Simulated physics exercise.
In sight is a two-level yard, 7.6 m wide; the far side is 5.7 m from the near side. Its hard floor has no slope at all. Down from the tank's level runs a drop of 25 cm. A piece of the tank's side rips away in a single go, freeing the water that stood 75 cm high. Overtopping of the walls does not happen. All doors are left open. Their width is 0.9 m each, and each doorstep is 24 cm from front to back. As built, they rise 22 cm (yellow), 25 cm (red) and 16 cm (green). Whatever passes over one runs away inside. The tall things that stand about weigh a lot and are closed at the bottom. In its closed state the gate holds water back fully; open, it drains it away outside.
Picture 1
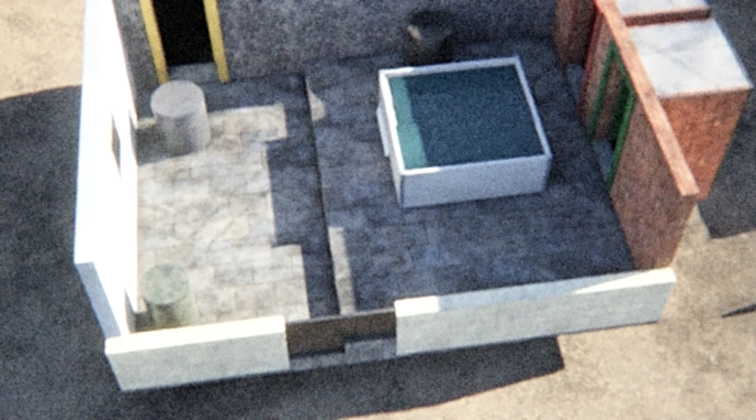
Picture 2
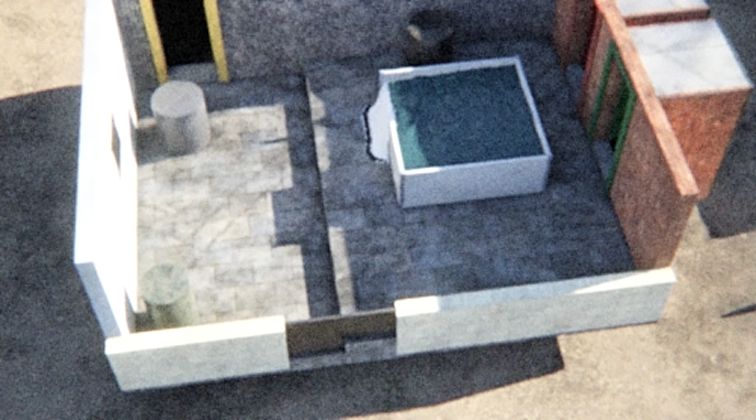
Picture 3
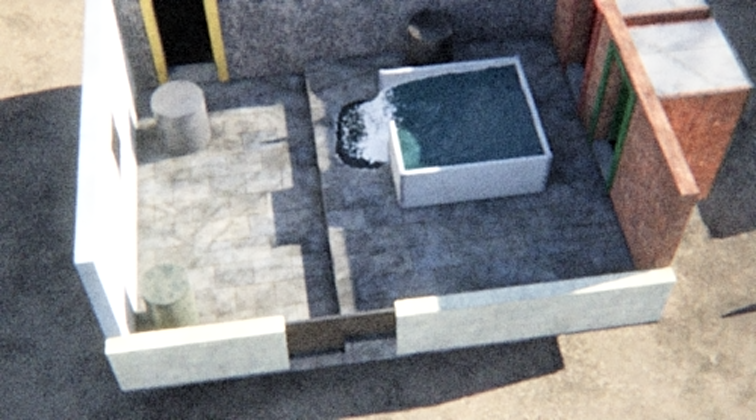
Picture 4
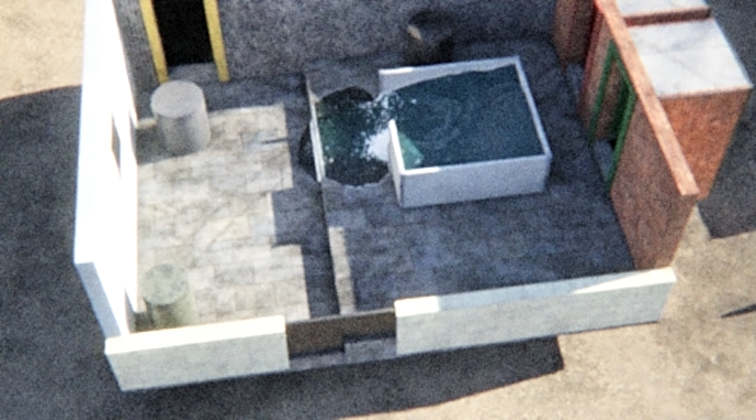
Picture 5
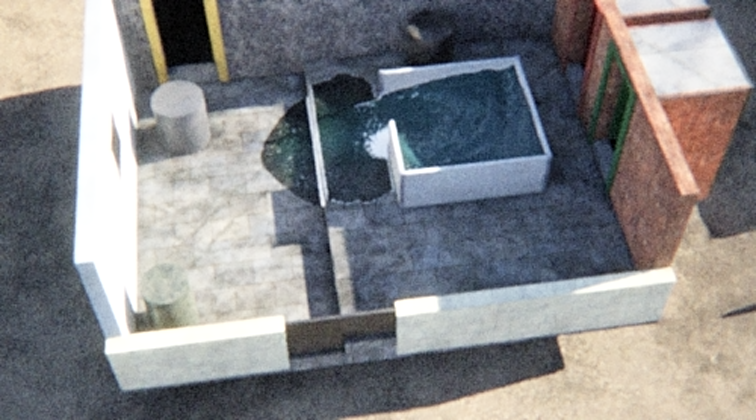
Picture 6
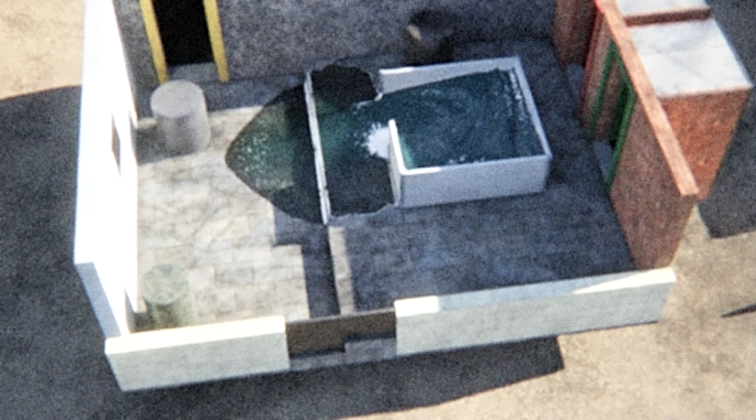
Dark green water bursts through the left side of a white-walled tank, foaming at the gap, then spreads leftward over a low step in a widening, rounded sheet while the tank's surface ripples. The paved grey yard is seen from above by a still camera. A yellow-framed doorway and pale cylinder stand at left, a reddish wall with a green frame at right, cream walls in front.
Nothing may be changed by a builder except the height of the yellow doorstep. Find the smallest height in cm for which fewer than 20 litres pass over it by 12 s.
I would say 24 cm.
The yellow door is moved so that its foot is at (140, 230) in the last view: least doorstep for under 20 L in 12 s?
You'd want it roughly 22 cm high.
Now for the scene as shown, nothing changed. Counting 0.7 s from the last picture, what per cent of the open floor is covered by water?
Around 35 per cent of the floor.
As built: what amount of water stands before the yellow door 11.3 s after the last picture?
Depth: Near 20.5 cm.
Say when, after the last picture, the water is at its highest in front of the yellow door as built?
2.6 s.
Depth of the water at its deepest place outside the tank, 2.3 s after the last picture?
Around 41 centimetres.
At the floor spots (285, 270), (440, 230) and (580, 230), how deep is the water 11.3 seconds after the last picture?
Some 18, 0 and 0 cm.
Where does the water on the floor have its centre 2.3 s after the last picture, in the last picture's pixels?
The water is centred around (335, 154) in the last picture's pixels.
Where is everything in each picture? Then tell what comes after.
In the first picture, still water, 75 cm deep, in the tank at (462, 116); the yellow door at (186, 41) is dry.
In the second picture, the gap is at (388, 119), the front 0.4 m out at (371, 154); the back of the tank holds 75 cm.
In the third picture, water pours out at (388, 121) and has run 0.8 m, to (342, 155); about 12 cm deep outside, 75 cm at the back.
In the fourth picture, water pours out at (388, 122) and has run 1.4 m, to (306, 166); about 9 cm deep outside, 75 cm at the back.
In the fifth picture, water pours out at (388, 122) and has run 2.0 m, to (270, 165); about 6 cm deep outside, 74 cm at the back.
In the sixth picture, the gap is at (388, 122), the front 2.7 m out at (230, 158); the back of the tank holds 67 cm; 1.5 m in a straight line remain to the yellow door at (186, 41).
Then, 0.7 s after the last picture water covers 35 % of the floor, deepest (45 cm) near (379, 124); 6 cm at the yellow door, 0 litres in over its 22 cm doorstep.
Then, 2.3 s after the last picture water covers 45 % of the floor, deepest (41 cm) near (137, 100); 28 cm at the yellow door, 14 litres in over its 22 cm doorstep.
Then, 11.3 s after the last picture water covers 50 % of the floor, deepest (27 cm) near (161, 300); 20 cm at the yellow door, 36 litres in over its 22 cm doorstep.
At the yellow door as built, the water peaked near 28 cm, 2.5 s after the last picture.
With a doorstep of 20.5 cm, 51 litres would have come in within the 12 s; with 27.5 cm, 9 litres. So under 20 litres takes about 24 cm.
